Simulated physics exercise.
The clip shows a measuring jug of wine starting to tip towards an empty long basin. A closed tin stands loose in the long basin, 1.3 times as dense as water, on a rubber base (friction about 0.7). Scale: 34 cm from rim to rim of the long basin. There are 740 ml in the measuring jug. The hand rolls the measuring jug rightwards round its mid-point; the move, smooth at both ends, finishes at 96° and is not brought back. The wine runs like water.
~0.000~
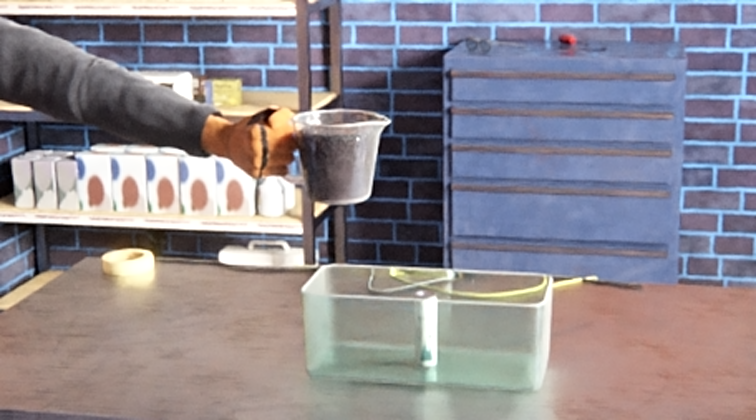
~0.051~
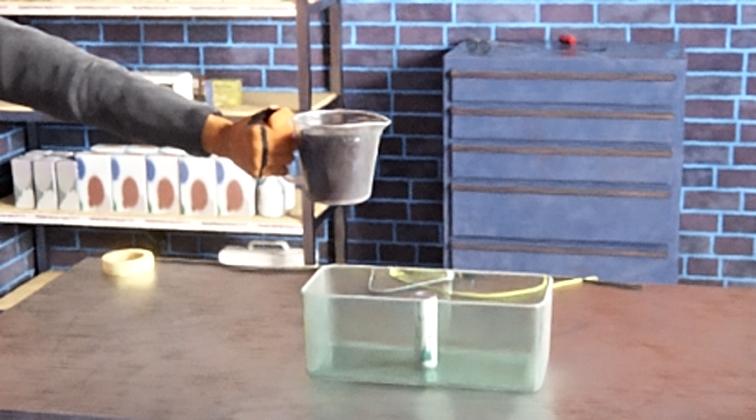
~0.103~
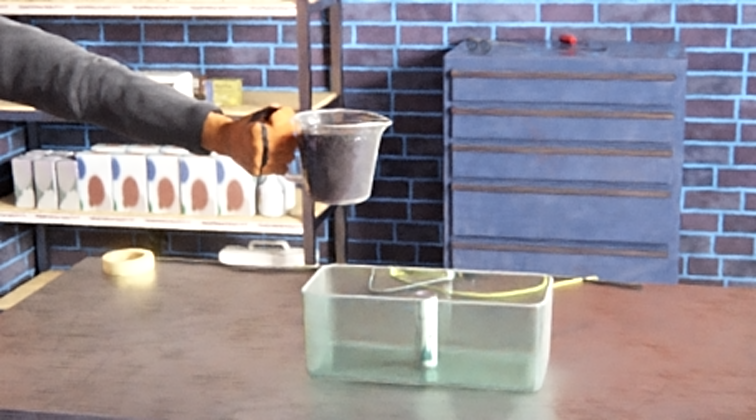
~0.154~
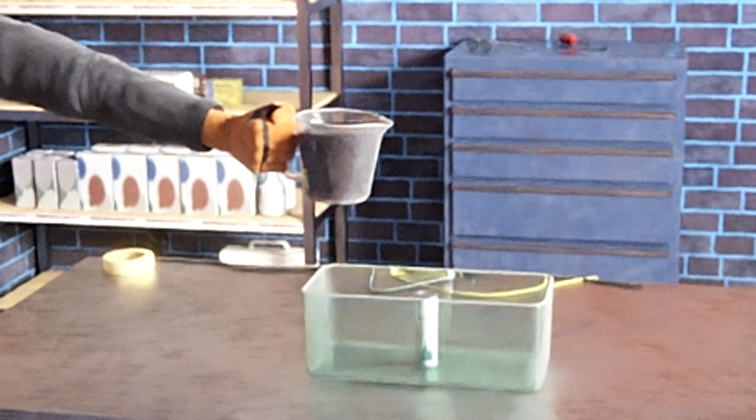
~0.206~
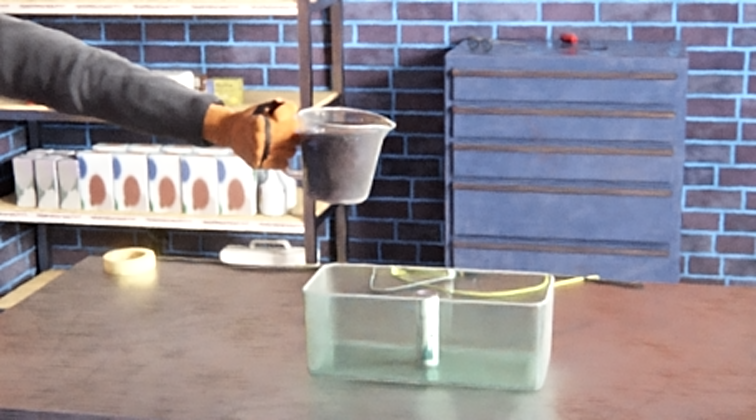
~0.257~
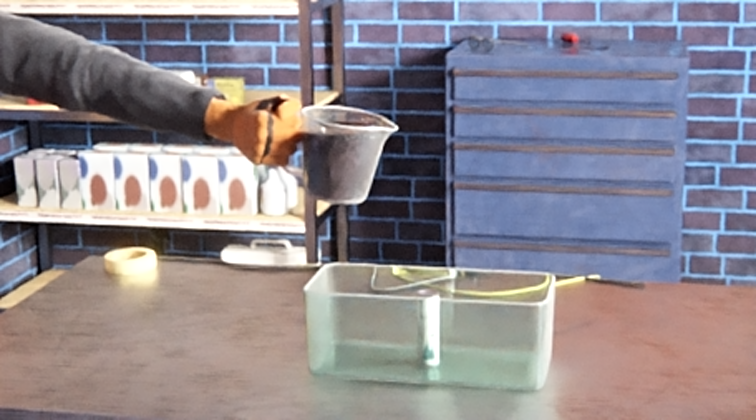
Workshop bench, a gloved hand holding a clear jug of dark liquid above a long clear basin and slowly tilting it slightly rightwards.
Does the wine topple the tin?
It keeps standing.
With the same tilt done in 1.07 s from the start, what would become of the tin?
Then it keeps standing.
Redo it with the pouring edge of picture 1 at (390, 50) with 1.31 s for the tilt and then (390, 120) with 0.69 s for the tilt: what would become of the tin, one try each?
First it keeps standing; then it remains upright.
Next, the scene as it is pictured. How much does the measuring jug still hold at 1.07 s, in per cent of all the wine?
About 26 per cent.
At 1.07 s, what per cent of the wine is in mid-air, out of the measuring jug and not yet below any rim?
Near 22 in a hundred.
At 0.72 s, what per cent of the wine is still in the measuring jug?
About 78 per cent.
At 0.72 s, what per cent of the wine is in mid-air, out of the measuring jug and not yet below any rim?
Near 18 in a hundred.
By 0.72 s the tilt is 56° and 78 per cent is still to pour; the tin stands where it began.
By 1.07 s the tilt is 88° and 26 per cent is still to pour; the tin stands where it began.
By 1.42 s the tilt is 96° and 2 per cent is still to pour; the tin stands where it began.
By 1.81 s the tilt is 96° and 0 per cent is still to pour; the tin stands where it began.
At rest the tin stands where it began.
